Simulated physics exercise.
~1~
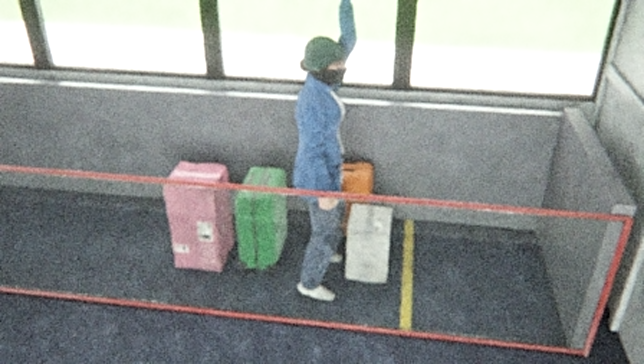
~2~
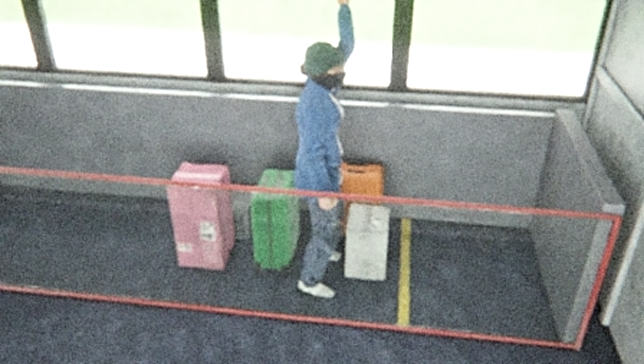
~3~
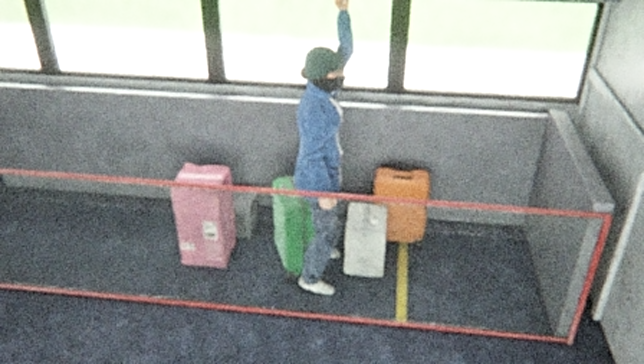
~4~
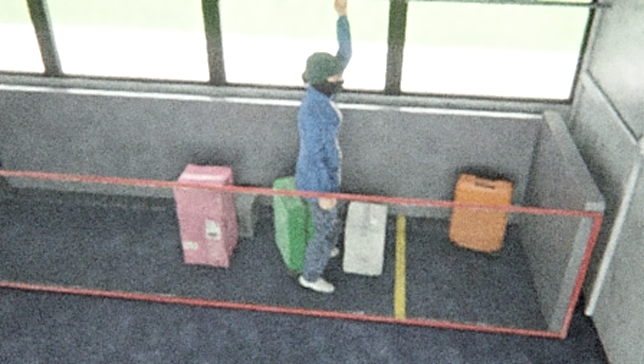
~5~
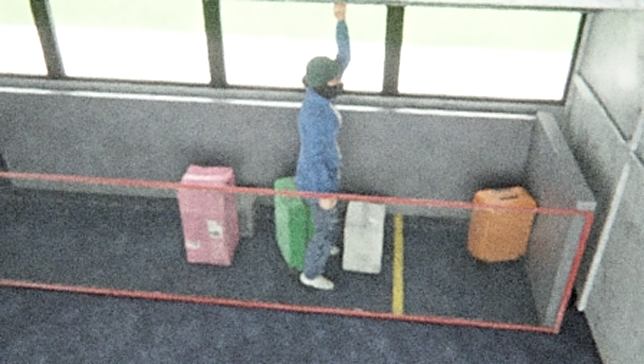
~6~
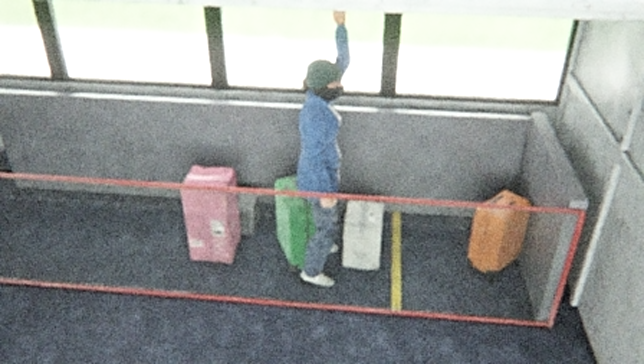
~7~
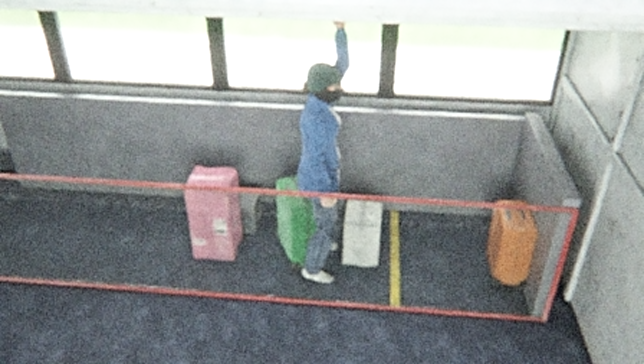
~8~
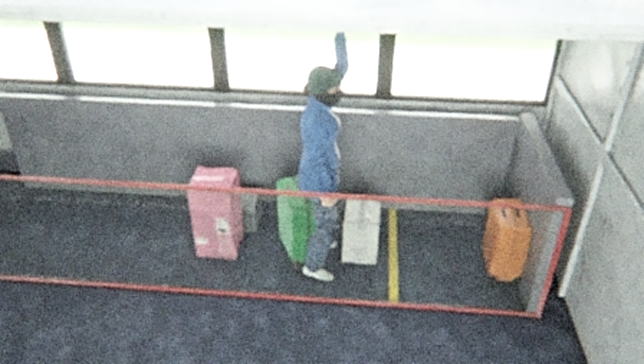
An orange suitcase slid right from behind a standing traveller with one arm raised, crossed the yellow line and stopped near the end wall, while a green case shifted slightly right and stayed short of the line, like the pink and white luggage.
